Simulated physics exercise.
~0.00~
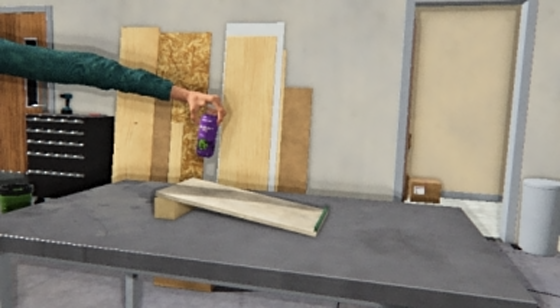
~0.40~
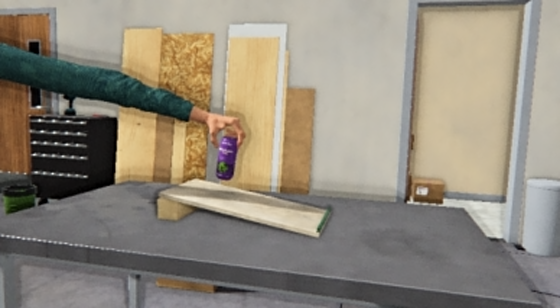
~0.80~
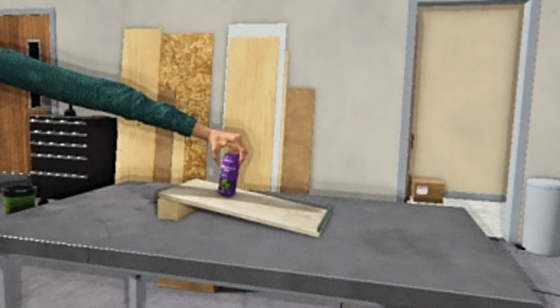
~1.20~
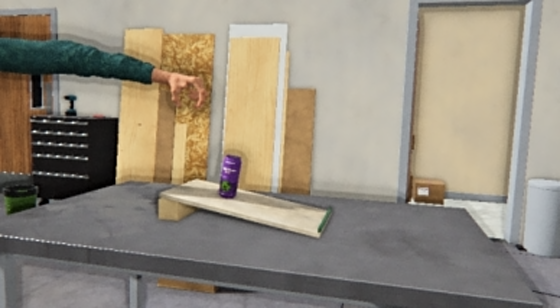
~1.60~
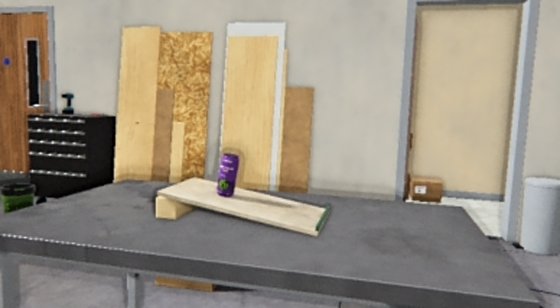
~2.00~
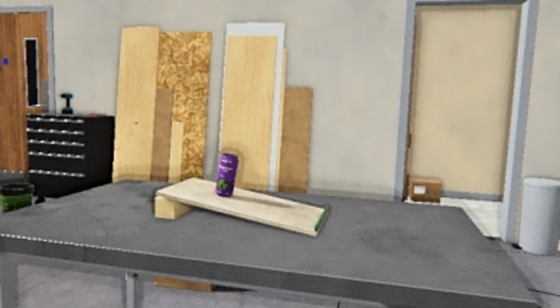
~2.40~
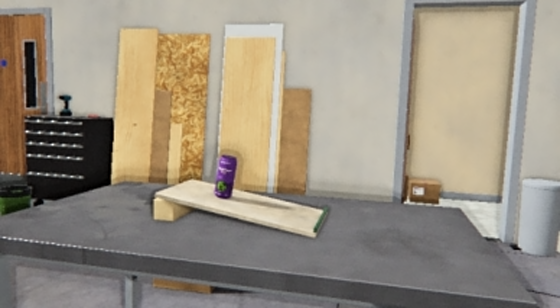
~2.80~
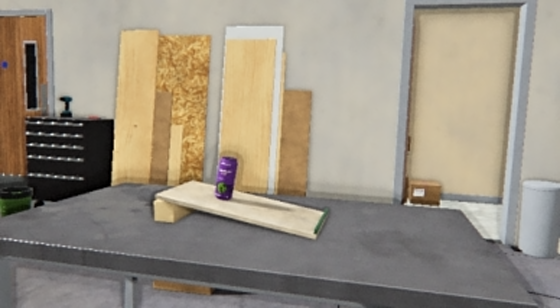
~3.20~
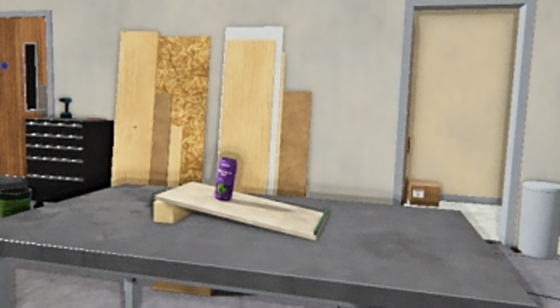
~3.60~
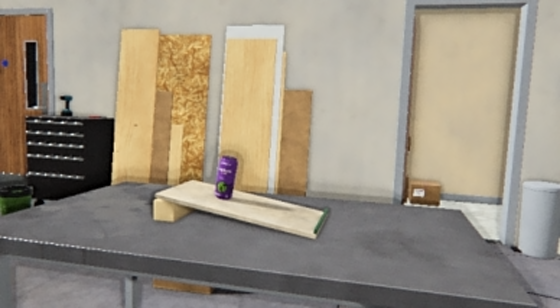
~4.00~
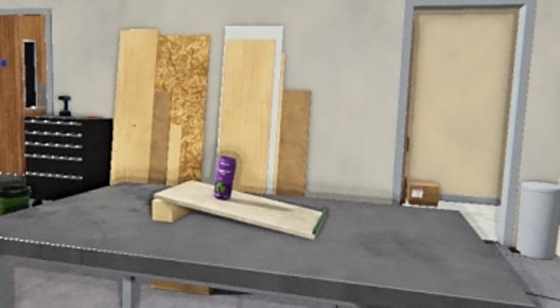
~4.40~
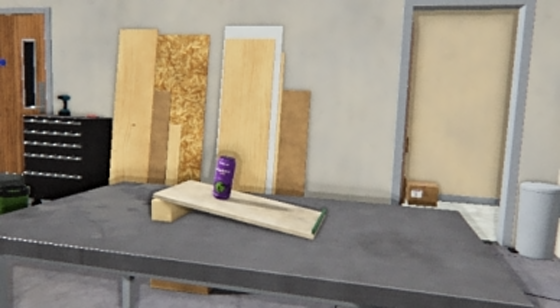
The clip opens on a grey workbench in a workshop, where a pale wooden board lies sloping down to the right, its left end propped on a small block. A hand in a dark green sleeve reaches in from the left, holding a purple can above the board. The hand moves slightly right and lowers the can until it rests on the slope. Then the fingers open and the arm draws back to the left, out of view. The can stays where it was set, leaning slightly with the board, and neither slides nor tips through to the end.
